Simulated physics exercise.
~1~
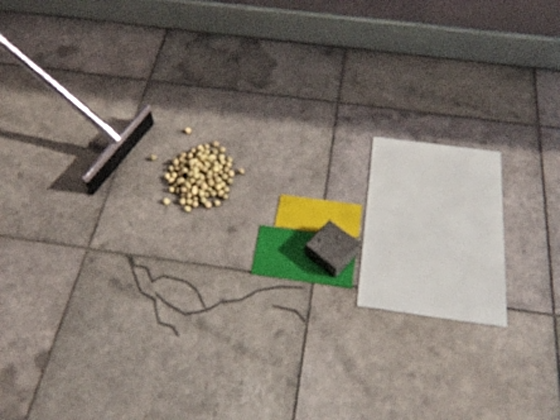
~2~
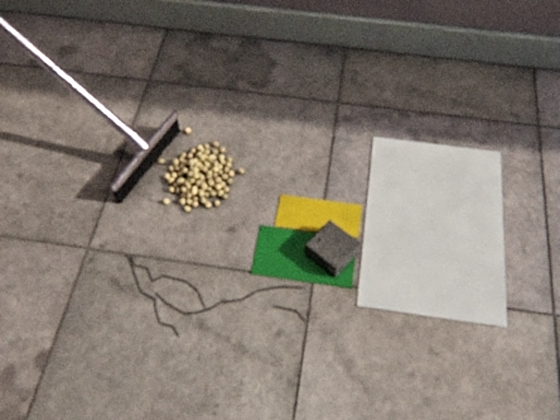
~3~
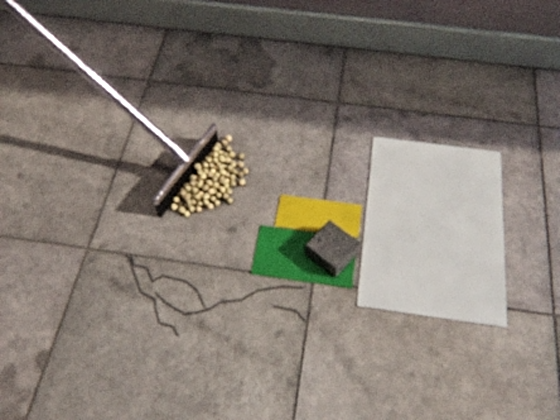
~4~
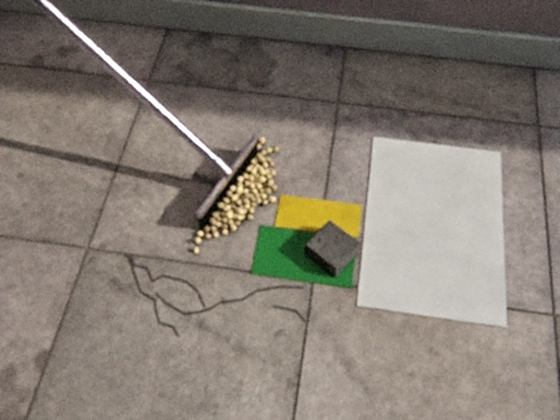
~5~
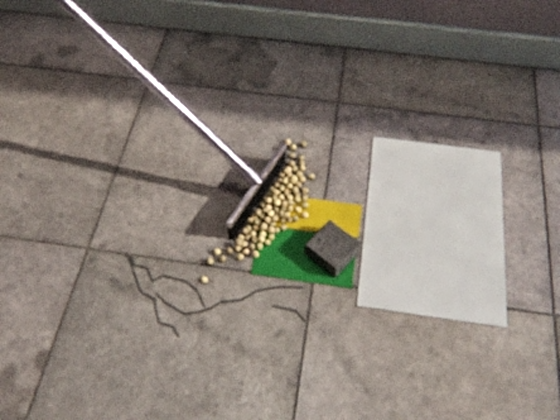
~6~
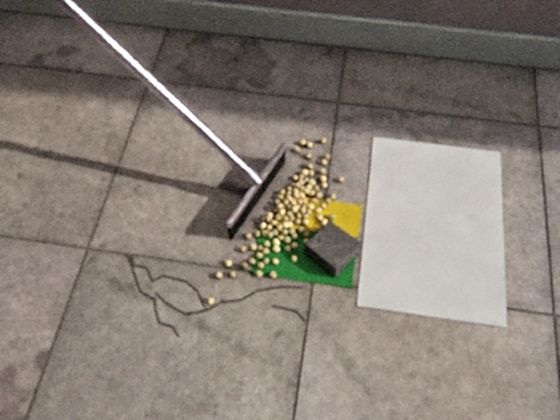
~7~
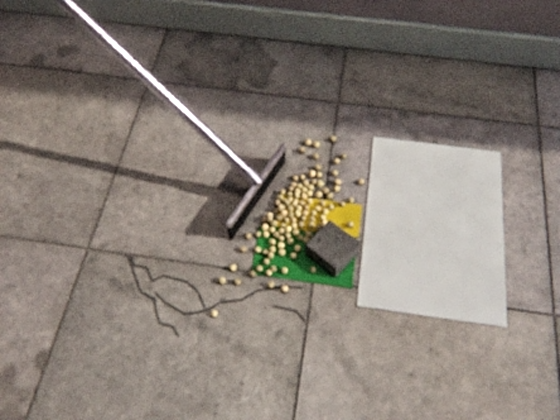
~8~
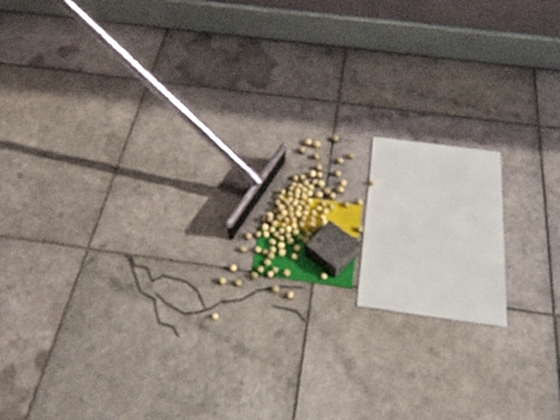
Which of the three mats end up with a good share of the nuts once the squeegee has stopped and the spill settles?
The green mat and the yellow mat each end up with a good share of the nuts, while the white one gets practically none.
